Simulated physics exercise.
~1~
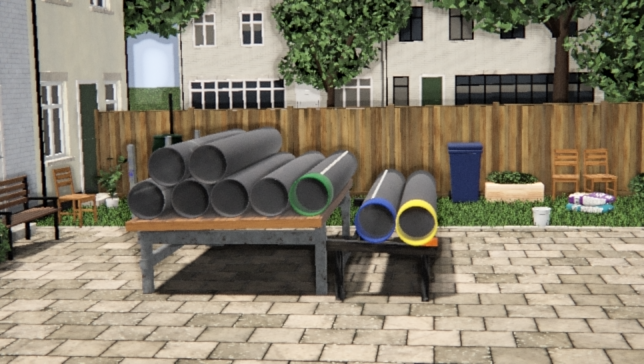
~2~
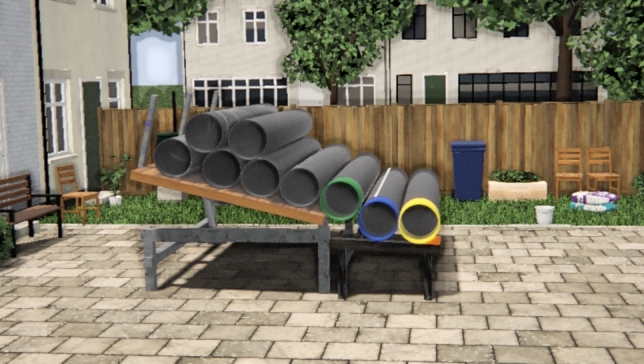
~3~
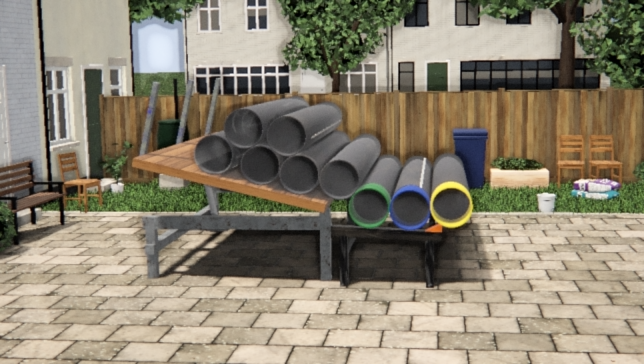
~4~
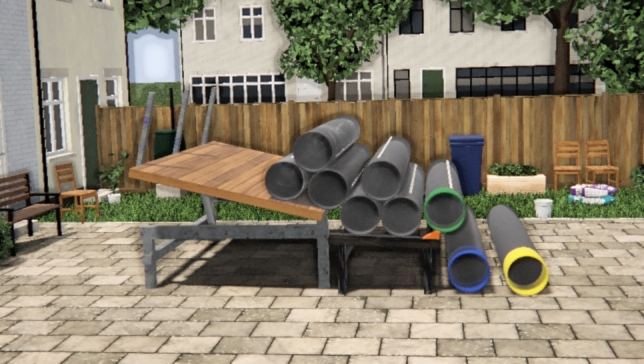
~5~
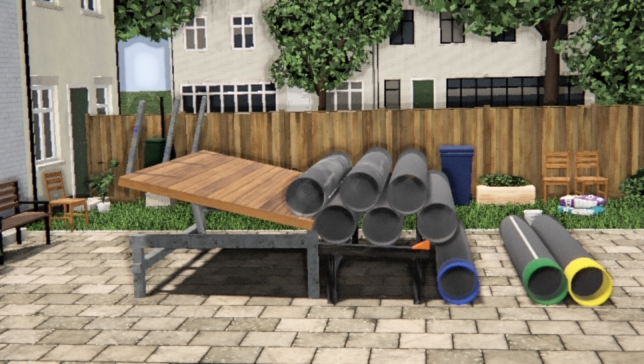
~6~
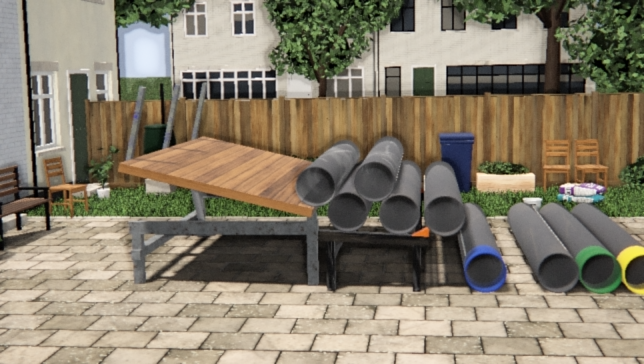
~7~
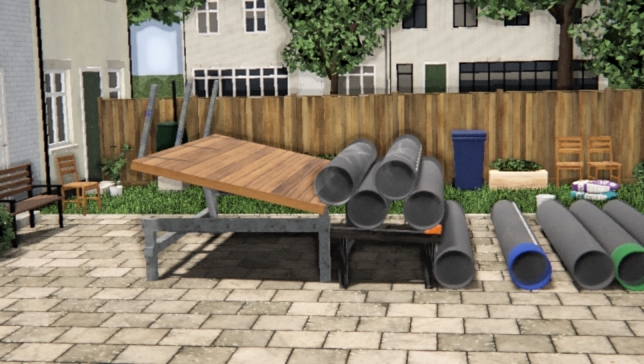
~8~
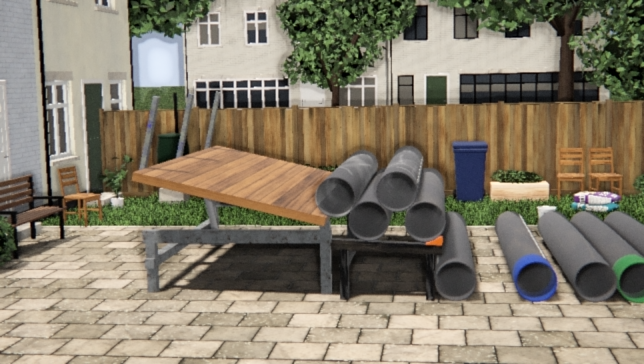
In the video, a wooden deck tilts and dark pipes roll right onto a low rack, pushing the yellow, blue and green-ringed ones off its end onto the paving, where they and another pipe come to rest while five stay piled on the rack.
